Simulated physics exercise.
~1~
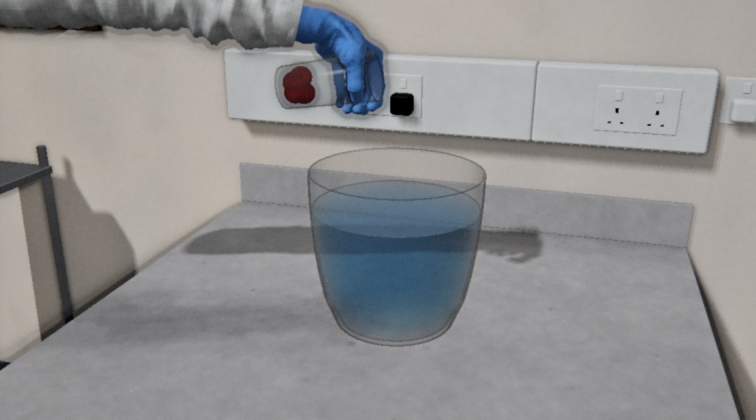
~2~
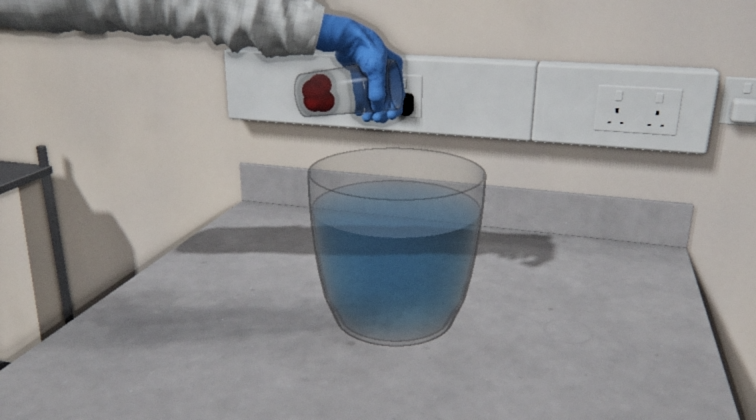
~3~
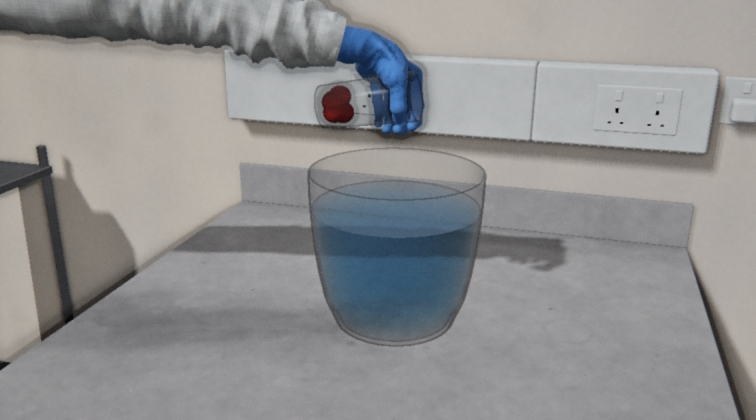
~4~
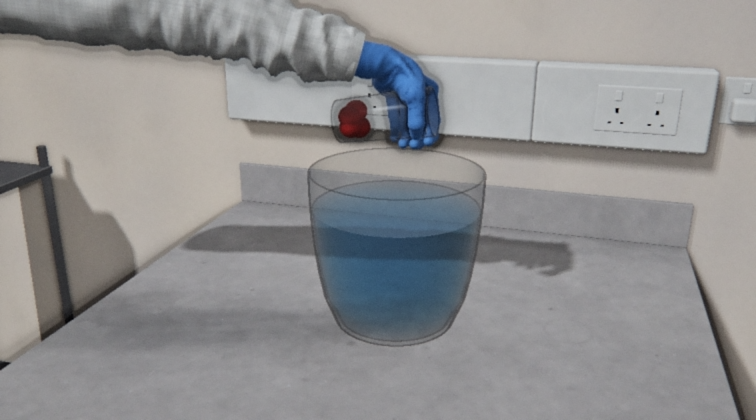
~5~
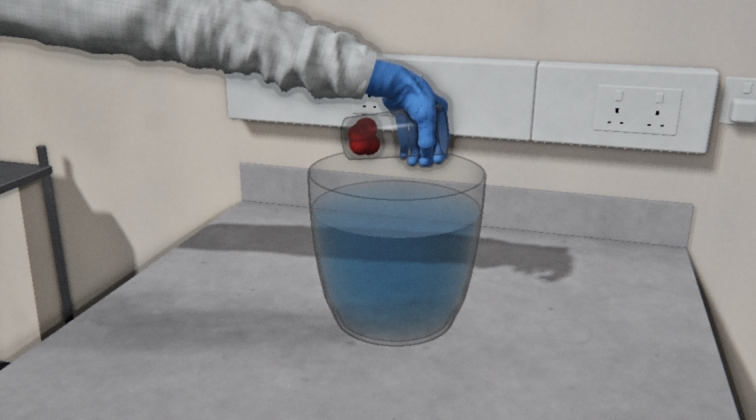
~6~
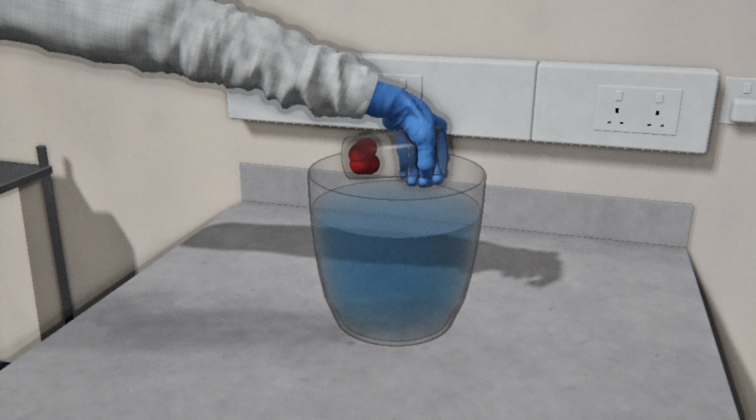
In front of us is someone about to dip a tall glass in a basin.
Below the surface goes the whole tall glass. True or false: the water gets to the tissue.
True.
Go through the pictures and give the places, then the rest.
Tall glass (331, 82) on its side; above the basin, in the first frame.
Tall glass (351, 90) on its side; tissue (316, 94); coming down, in the second frame.
Tall glass (371, 101) on its side; lower, in the third frame.
Tall glass (387, 116) on its side; tissue (352, 120); lower still, in the fourth frame.
Tall glass (397, 134) on its side; close to the surface, in the fifth frame.
Tall glass (397, 154) on its side; tissue (362, 157); just over the surface, in the sixth frame.
Shortly, the tall glass enters the water.
Then, water pours in as the air escapes.
At the finish, the tall glass is under, flooded, and the tissue is wet.
